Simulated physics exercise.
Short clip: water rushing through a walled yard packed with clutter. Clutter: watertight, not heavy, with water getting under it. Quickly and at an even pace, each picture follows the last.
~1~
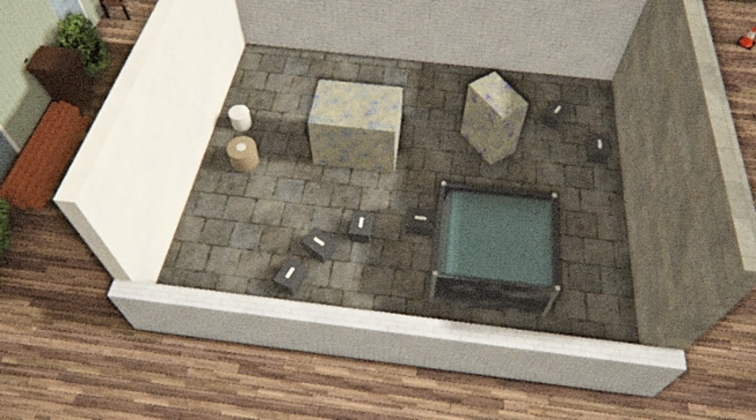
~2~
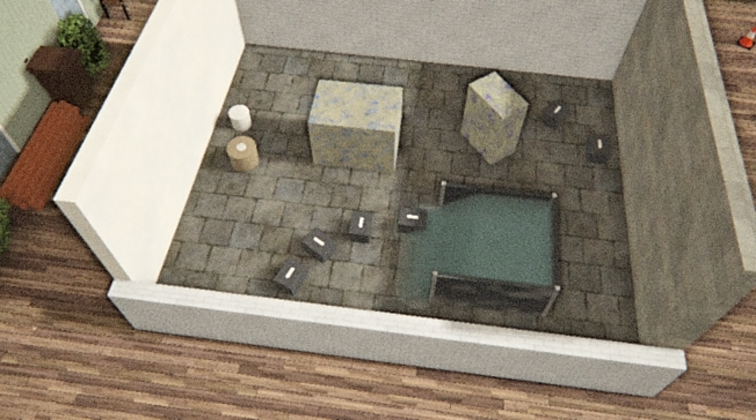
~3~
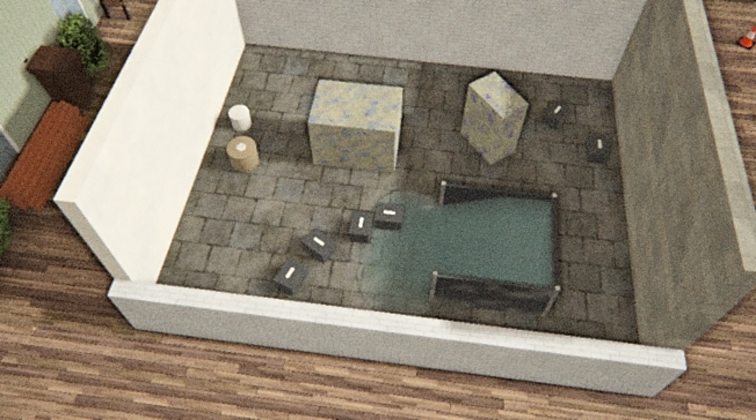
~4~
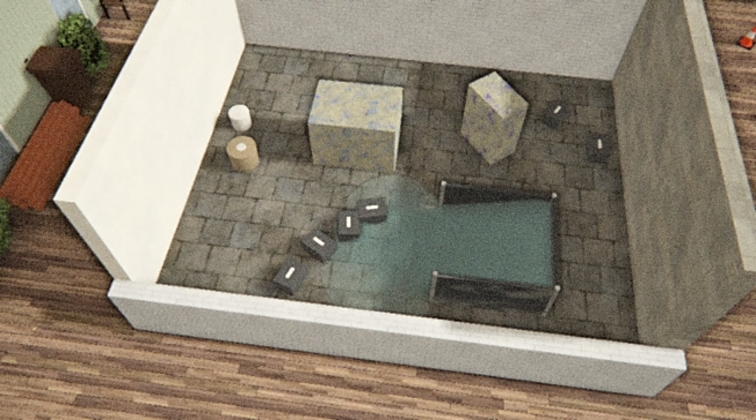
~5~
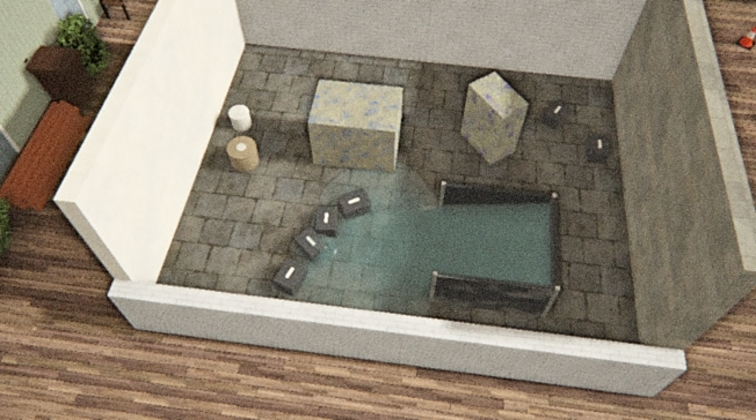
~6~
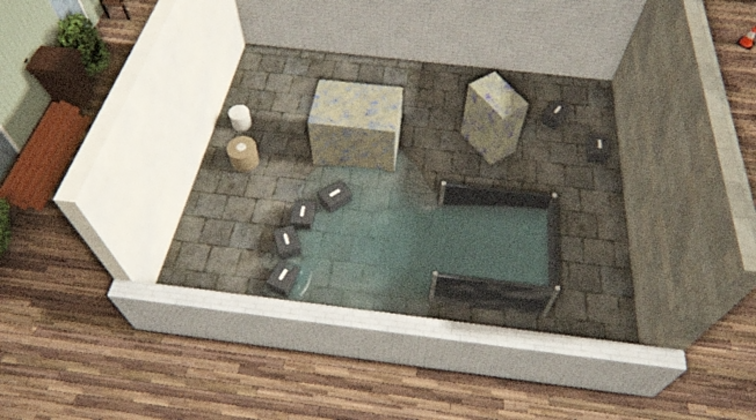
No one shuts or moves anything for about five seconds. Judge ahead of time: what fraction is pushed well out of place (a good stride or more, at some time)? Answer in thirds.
Two thirds or more.
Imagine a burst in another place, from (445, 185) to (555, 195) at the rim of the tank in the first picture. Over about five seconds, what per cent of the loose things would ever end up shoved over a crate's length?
Roughly 40 percent.
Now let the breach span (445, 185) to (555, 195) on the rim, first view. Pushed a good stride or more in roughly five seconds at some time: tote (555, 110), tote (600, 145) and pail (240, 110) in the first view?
Here is how they go, in order: Dislodged that far, dislodged that far, and dislodged that far.
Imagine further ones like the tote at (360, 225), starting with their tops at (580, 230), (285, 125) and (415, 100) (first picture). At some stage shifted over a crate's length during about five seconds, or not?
Outcome per entry: Stays where it is / knocked aside / stays where it is.
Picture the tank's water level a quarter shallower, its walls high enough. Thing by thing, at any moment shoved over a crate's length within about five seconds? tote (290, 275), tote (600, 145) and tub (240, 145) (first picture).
Taking them as listed, the first reached the mark, the second stopped before it and the third reached the mark.
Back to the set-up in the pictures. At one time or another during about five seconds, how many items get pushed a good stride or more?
Counting them up gives 6.
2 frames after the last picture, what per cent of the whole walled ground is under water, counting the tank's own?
Roughly 30 %.
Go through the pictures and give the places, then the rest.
In the first frame, a tote at (420, 218), on the bottom; a tote at (361, 223), on the bottom; 0 of 8 have shifted.
In the second frame, a tote at (412, 217), on the bottom, close to its start; a tote at (361, 223), on the bottom; 1 of 8 have shifted.
In the third frame, a tote at (389, 213), on the bottom, a stride from its start; a tote at (361, 223), on the bottom; 1 of 8 have shifted.
In the fourth frame, a tote at (372, 208), on the bottom, a stride from its start; a tote at (348, 222), on the bottom, close to its start; 2 of 8 have shifted.
In the fifth frame, a tote at (354, 201) rests on the ground, a stride from its start; a tote at (326, 218) rests on the ground, a stride from its start; 3 of 8 have shifted.
In the sixth frame, a tote at (335, 193), on the bottom, a stride from its start; a tote at (302, 212), on the bottom, a stride from its start; 4 of 8 have shifted.
A moment on, 4 of 8 are well off their spots; 0 afloat.
Next, 6 of 8 are well off their spots; 5 afloat.
Later, 6 of 8 are well off their spots; 4 afloat.
In the end, 6 of 8 are well off their spots, and 6 have been at some point; 4 afloat.
